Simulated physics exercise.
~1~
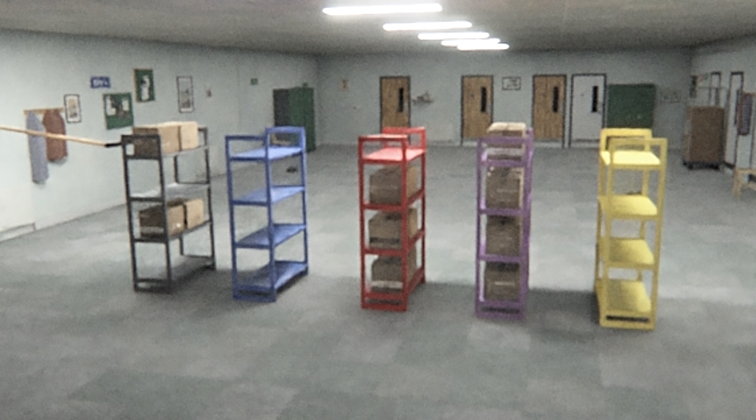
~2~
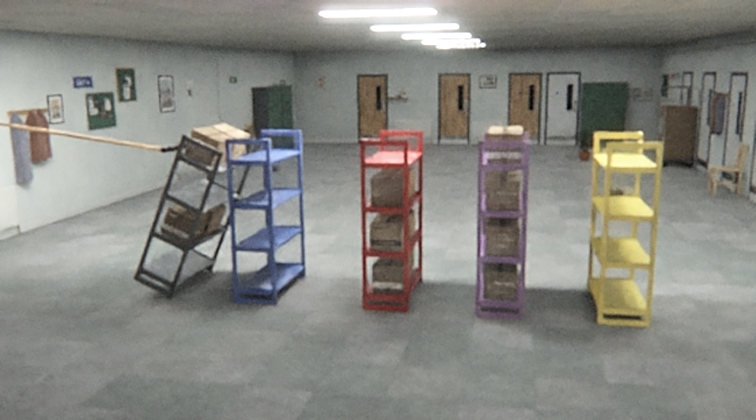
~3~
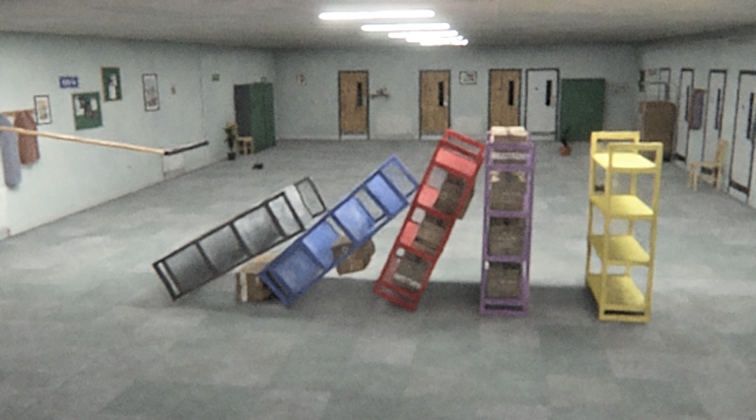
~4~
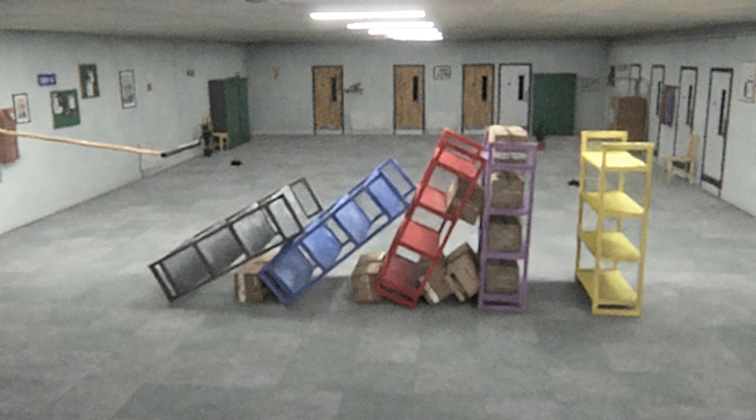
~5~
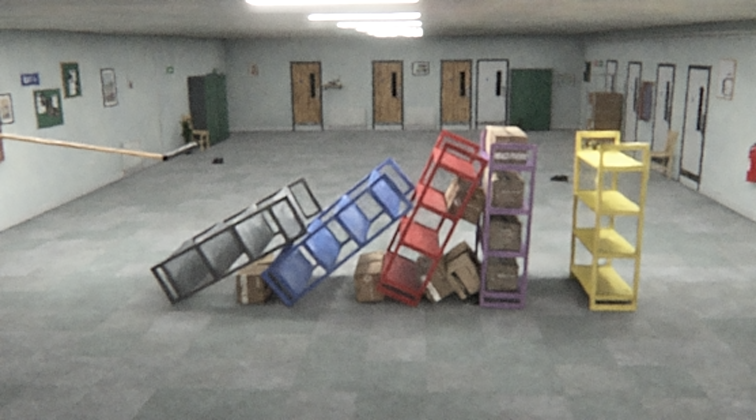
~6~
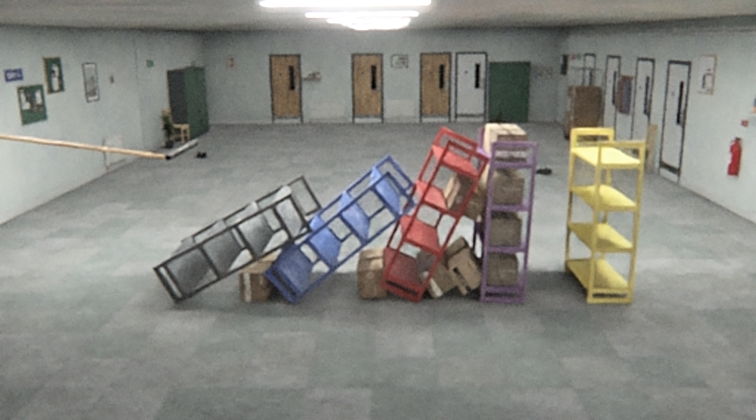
A pole tips the first shelving unit, toppling blue and leaning red against upright purple.
